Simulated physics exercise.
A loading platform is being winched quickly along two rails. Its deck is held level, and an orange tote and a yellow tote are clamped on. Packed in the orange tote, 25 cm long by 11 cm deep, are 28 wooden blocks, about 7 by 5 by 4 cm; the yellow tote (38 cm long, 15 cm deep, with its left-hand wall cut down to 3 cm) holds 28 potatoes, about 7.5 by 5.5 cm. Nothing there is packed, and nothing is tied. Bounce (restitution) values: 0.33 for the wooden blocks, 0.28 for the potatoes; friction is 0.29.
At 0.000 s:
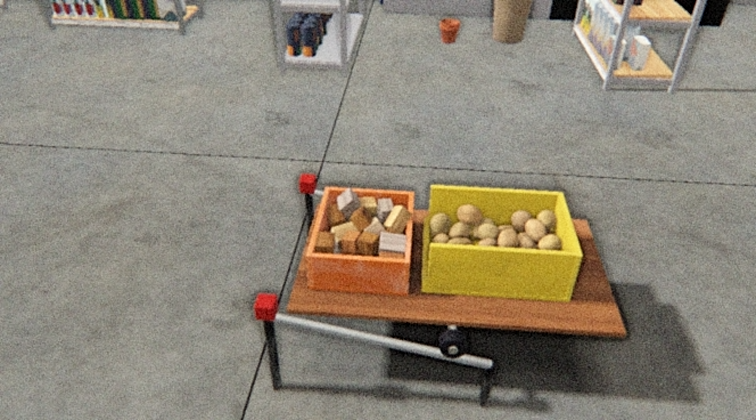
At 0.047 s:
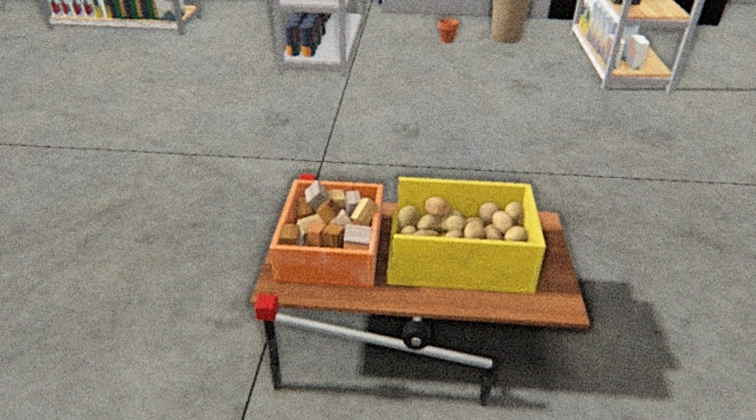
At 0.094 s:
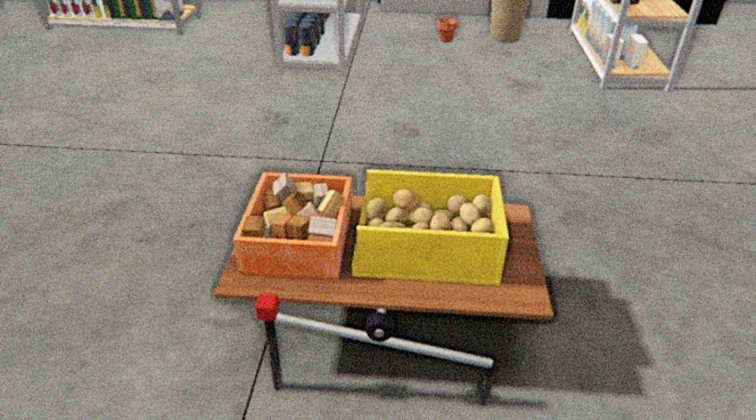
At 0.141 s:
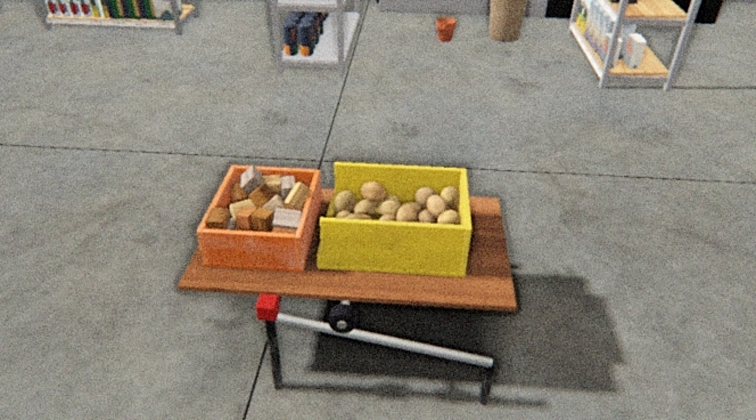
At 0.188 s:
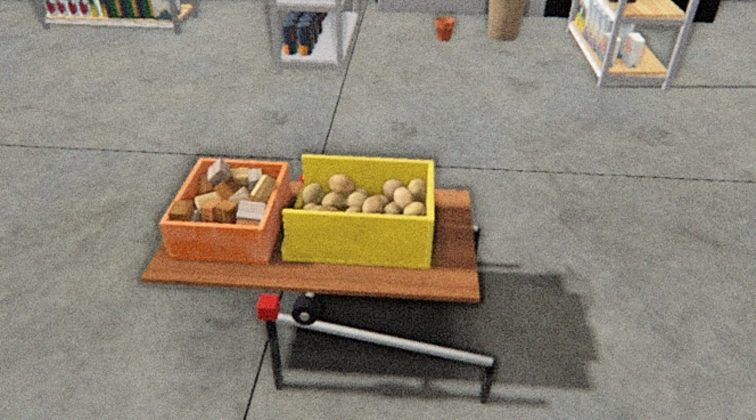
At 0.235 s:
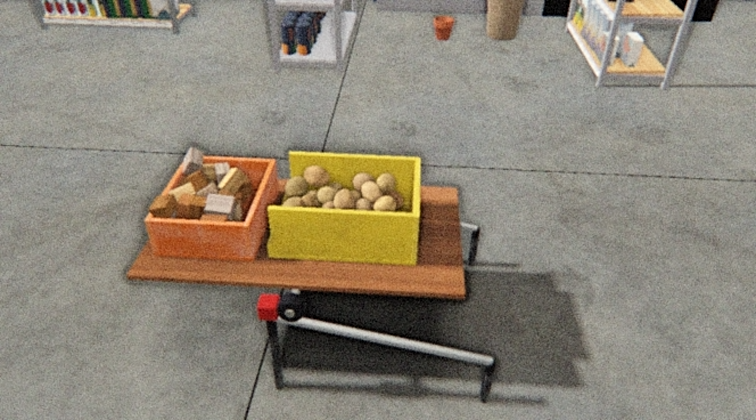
The clip shows a wooden platform carrying an orange tote of wooden blocks and a yellow tote of potatoes, sliding leftward and slightly upward along sloping metal rails until its wheel is beside the red block at the near rail's upper end.
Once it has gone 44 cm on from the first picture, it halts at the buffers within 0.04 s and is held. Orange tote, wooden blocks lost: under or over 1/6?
Under 1/6.
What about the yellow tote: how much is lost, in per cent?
I'd put the yellow tote at some 20 per cent.
After 0.31 s, 1 of 28 out of the orange tote and 2 of 28 out of the yellow tote.
After 0.47 s, 2 of 28 out of the orange tote and 5 of 28 out of the yellow tote.
After 0.69 s, 2 of 28 out of the orange tote and 6 of 28 out of the yellow tote.
Outcome (at 1.24 s), 2 of 28 out of the orange tote and 5 of 28 out of the yellow tote. Asked share, 2 of 28, 7 per cent.
